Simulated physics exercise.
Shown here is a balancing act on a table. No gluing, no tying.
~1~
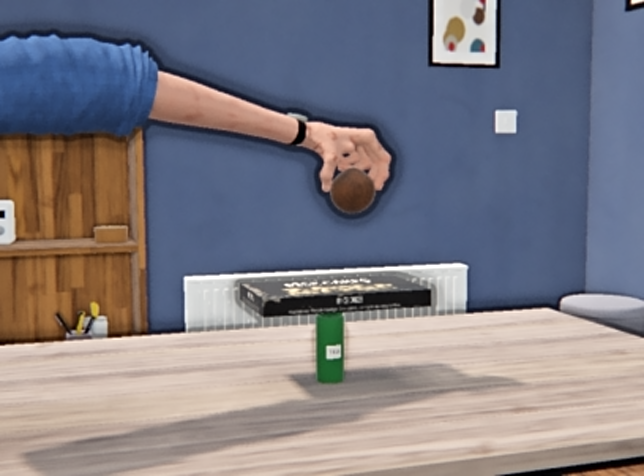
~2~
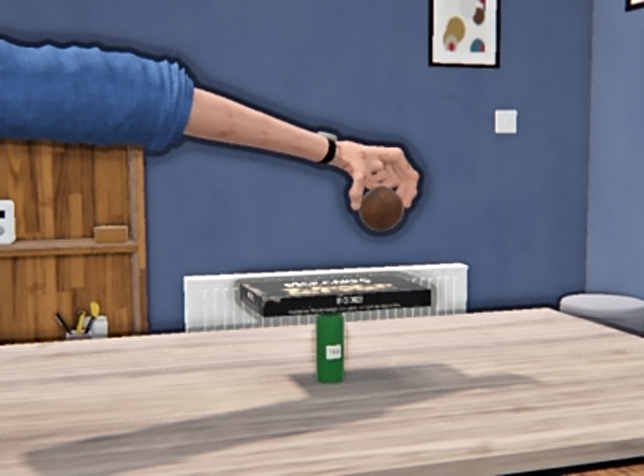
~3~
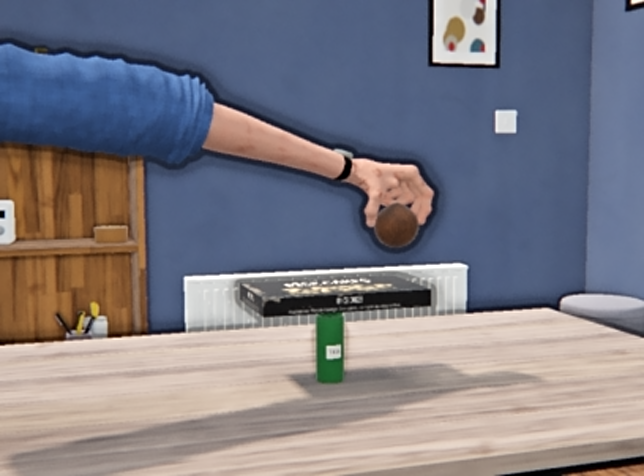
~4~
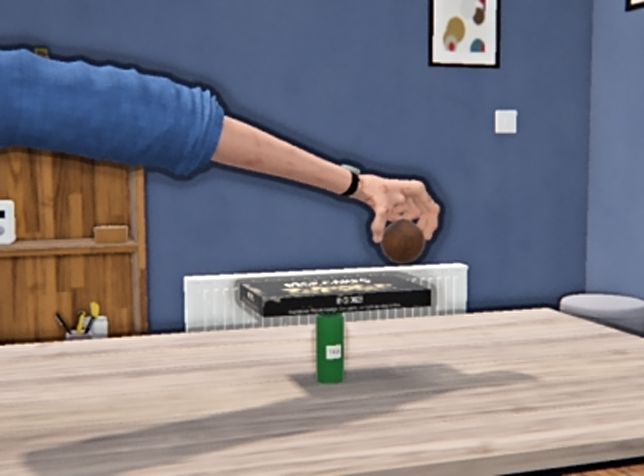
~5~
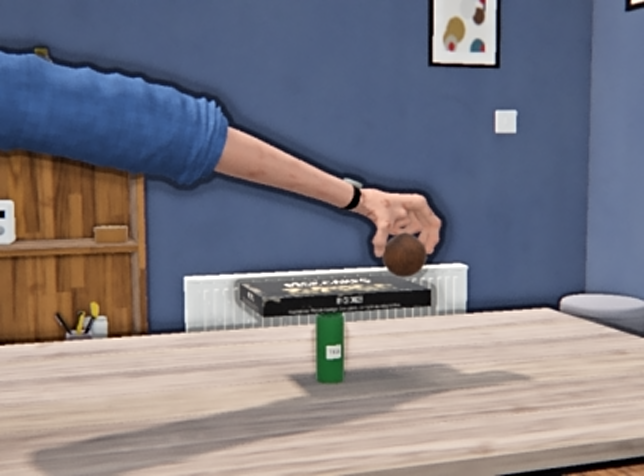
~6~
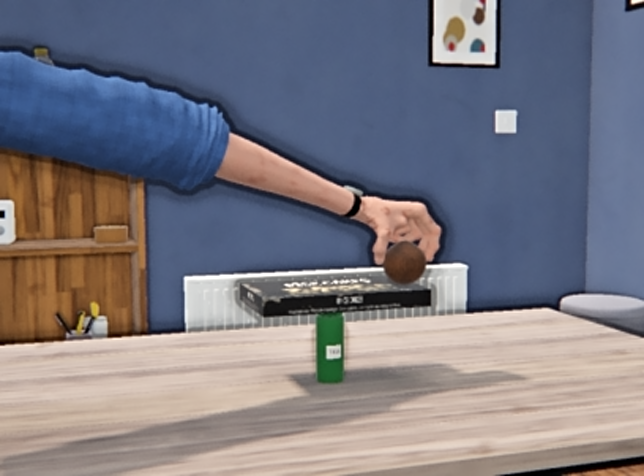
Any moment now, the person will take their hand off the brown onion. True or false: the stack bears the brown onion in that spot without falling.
False.
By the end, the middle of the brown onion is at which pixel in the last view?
At about (445, 358).
Then, 0.50 s after the last picture, brown onion now fallen; black packet tipped 71° from how it was.
Then, 0.90 s after the last picture, black packet now fallen; green shaker tipped 35° from how it was.
By the end, fallen, green shaker, brown onion and black packet. Seen from the same camera at the end, brown onion near (444, 358). The stack loses its balance.
